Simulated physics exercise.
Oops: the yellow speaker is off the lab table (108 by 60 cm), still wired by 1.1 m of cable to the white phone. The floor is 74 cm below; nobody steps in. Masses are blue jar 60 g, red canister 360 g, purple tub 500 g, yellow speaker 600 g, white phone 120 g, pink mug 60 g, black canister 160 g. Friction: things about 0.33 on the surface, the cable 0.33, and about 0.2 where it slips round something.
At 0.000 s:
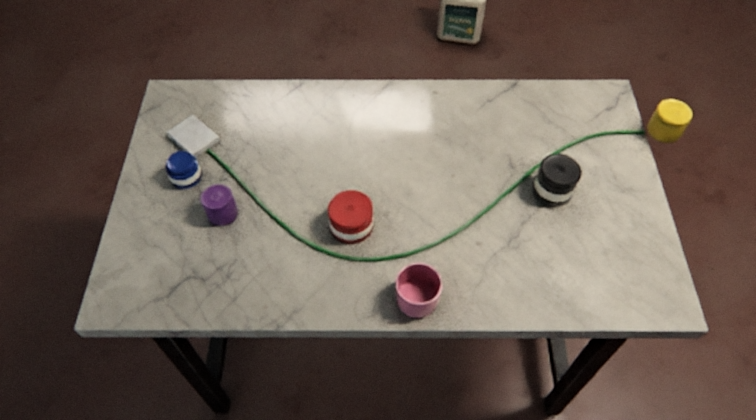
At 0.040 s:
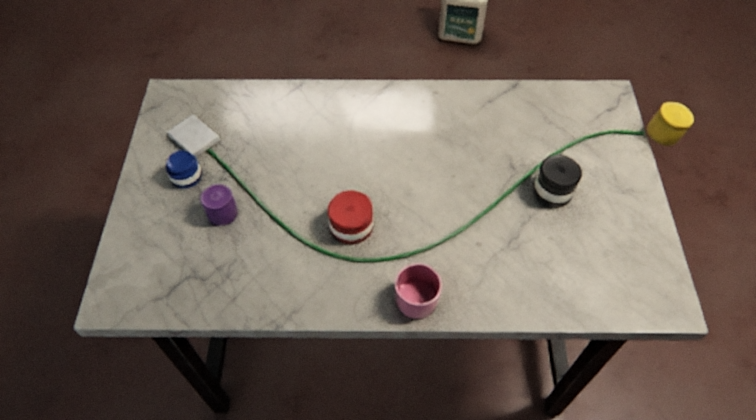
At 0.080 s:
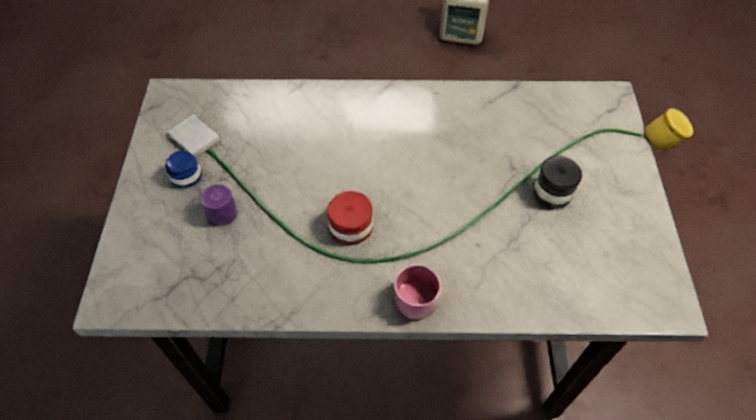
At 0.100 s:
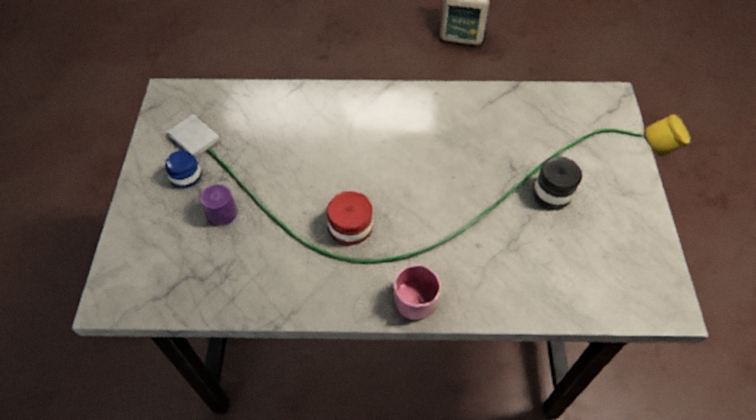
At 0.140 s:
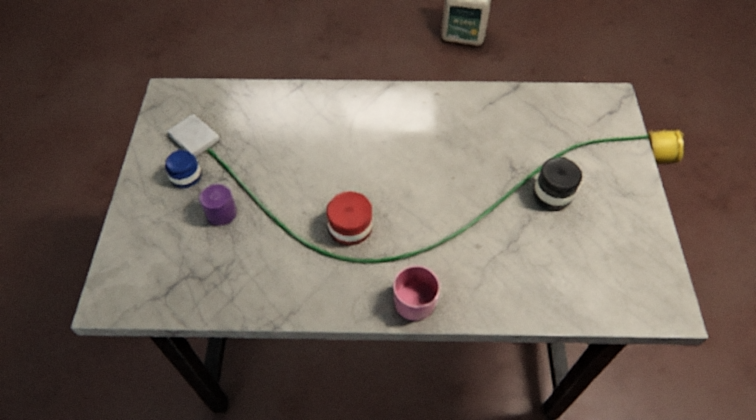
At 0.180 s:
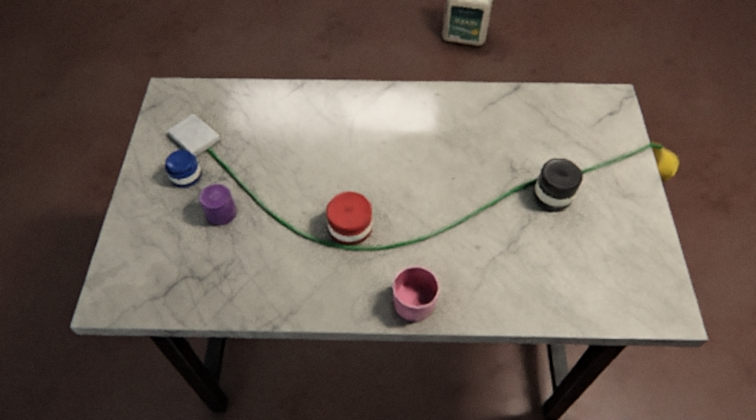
At the start, a yellow container hangs off the table's right edge, joined by a curving green cable to a white object at left, among colourful containers. The yellow container then tilts and moves downward, partly passing behind the edge, while the cable's curve tightens slightly and the containers barely shift.
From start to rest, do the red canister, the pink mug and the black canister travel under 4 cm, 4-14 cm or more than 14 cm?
In order: The red canister shifts a middling way; the pink mug stays in the low band; the black canister ends far away.
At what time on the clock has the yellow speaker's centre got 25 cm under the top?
About: 0.30 s.
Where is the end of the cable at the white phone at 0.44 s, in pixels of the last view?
Near (341, 218).
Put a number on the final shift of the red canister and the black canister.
About: Red canister 10 cm, black canister off the top.
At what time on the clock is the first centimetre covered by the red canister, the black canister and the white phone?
Red canister 0.24 s, black canister 0.60 s, white phone 0.22 s.
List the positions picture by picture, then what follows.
In the first frame, shows, red canister (350, 208); pink mug (419, 283); black canister (561, 169); cable runs through (599, 134) (519, 182) (435, 244) (318, 248) (240, 182).
In the second frame, shows, yellow speaker (676, 114); cable runs through (598, 134) (434, 245) (240, 182).
In the third frame, shows, yellow speaker (669, 131); cable runs through (596, 132) (434, 246) (240, 182).
In the fourth frame, shows, yellow speaker (667, 135); cable runs through (596, 132) (434, 246) (240, 182).
In the fifth frame, shows, yellow speaker (663, 148); cable runs through (604, 140) (434, 246) (240, 182).
In the sixth frame, shows, red canister (349, 209); pink mug (416, 286); black canister (562, 173); cable runs through (633, 153) (440, 231) (323, 242) (240, 182).
After 0.4 s, the cable's tail end at (341, 218); red canister 8 cm off its start, white phone 33 cm off its start, yellow speaker over the edge.
After 0.7 s, the cable's tail end at (631, 239); red canister 11 cm off its start, black canister 6 cm off its start, white phone 93 cm off its start.
After 0.9 s, the cable has left the top; black canister over the edge, red canister 11 cm off its start at (376, 167), white phone over the edge.
After 1.2 s, the cable has left the top; black canister over the edge, red canister 11 cm off its start, white phone over the edge.
After 2.4 s, the cable has left the top; black canister over the edge, red canister 11 cm off its start at (376, 167), pink mug 0 cm off its start at (416, 287), white phone over the edge.
